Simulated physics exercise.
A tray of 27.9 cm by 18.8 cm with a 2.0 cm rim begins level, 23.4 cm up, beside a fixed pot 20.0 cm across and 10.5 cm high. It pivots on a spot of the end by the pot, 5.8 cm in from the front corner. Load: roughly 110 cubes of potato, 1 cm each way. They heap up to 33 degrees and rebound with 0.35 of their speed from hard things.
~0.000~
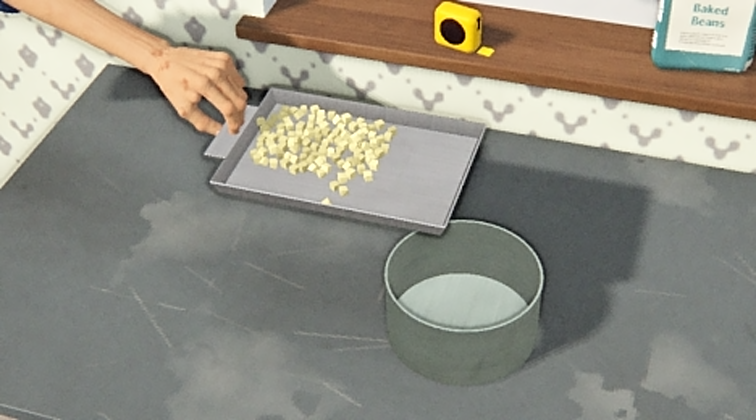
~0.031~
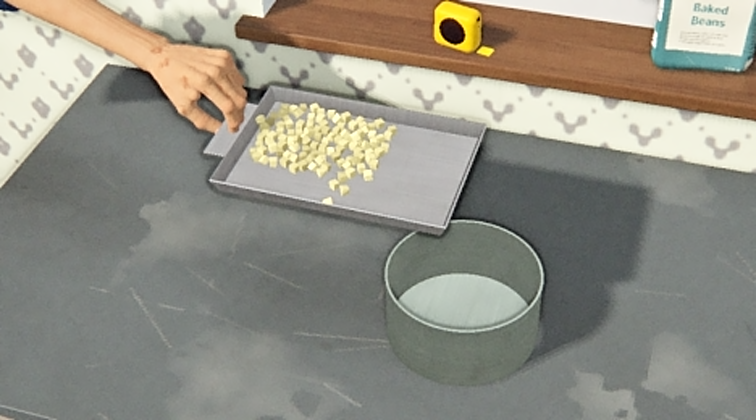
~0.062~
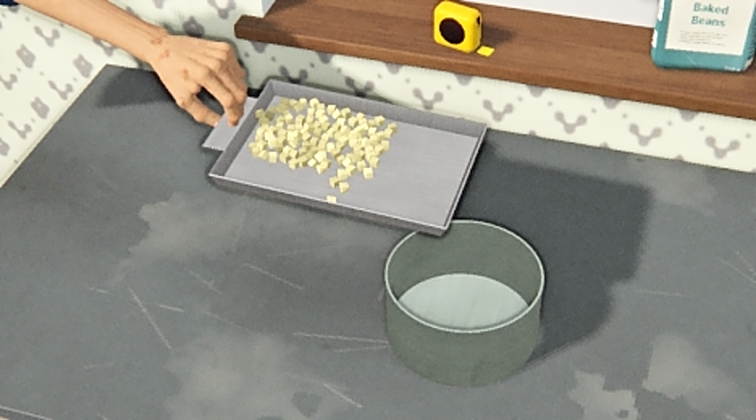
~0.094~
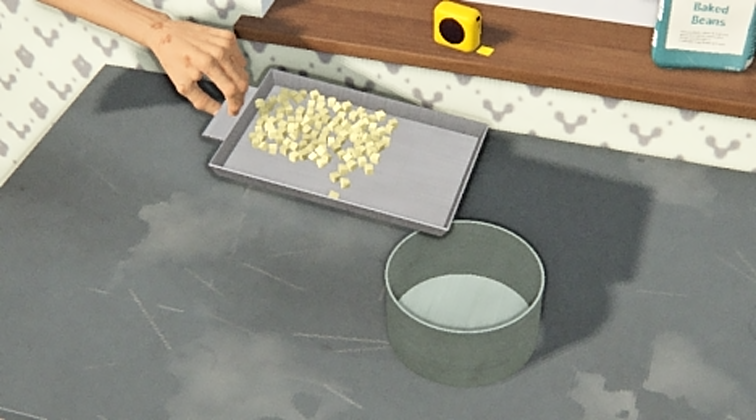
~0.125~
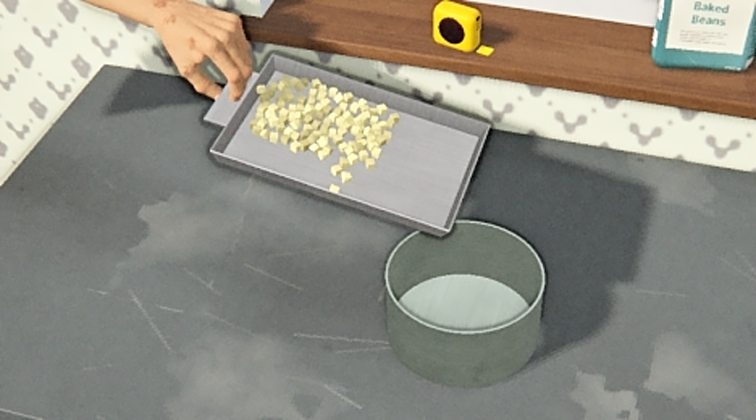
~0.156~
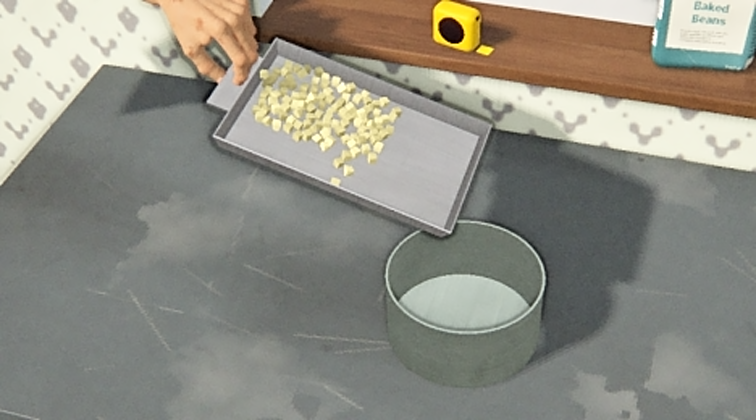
The clip shows a hand holding a grey tray of small pale yellow cubes beside a round pot on a dark countertop, then raising the tray's left end so it tilts toward the pot while the cubes barely shift.
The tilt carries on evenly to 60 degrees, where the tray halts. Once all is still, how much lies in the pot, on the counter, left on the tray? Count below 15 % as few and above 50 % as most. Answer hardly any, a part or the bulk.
Pot a part, counter a part, tray a part.
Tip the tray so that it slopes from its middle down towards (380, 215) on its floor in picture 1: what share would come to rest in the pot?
About 20 per cent.
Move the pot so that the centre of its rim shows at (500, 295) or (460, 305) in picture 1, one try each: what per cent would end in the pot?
About 45 and 30 per cent.
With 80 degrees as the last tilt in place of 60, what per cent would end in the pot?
In that case some 45 per cent.
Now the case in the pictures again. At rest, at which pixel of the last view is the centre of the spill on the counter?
Near (659, 368).
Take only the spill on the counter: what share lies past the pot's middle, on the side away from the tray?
Roughly 100 per cent.
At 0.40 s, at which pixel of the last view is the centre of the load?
Around (397, 67).
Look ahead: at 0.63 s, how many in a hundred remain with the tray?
About 70 per cent.
Then, at 0.30 s, tilt 41 degrees; the tray holds 100 %, the pot 0 %.
Then, at 0.40 s, tilt 56 degrees; the tray holds 100 %, the pot 0 %.
Then, at 0.63 s, tilt 60 degrees; the tray holds 70 %, the pot 0 %.
At rest (2.2 s), pot 25 %, counter 40 %, tray 35 %.
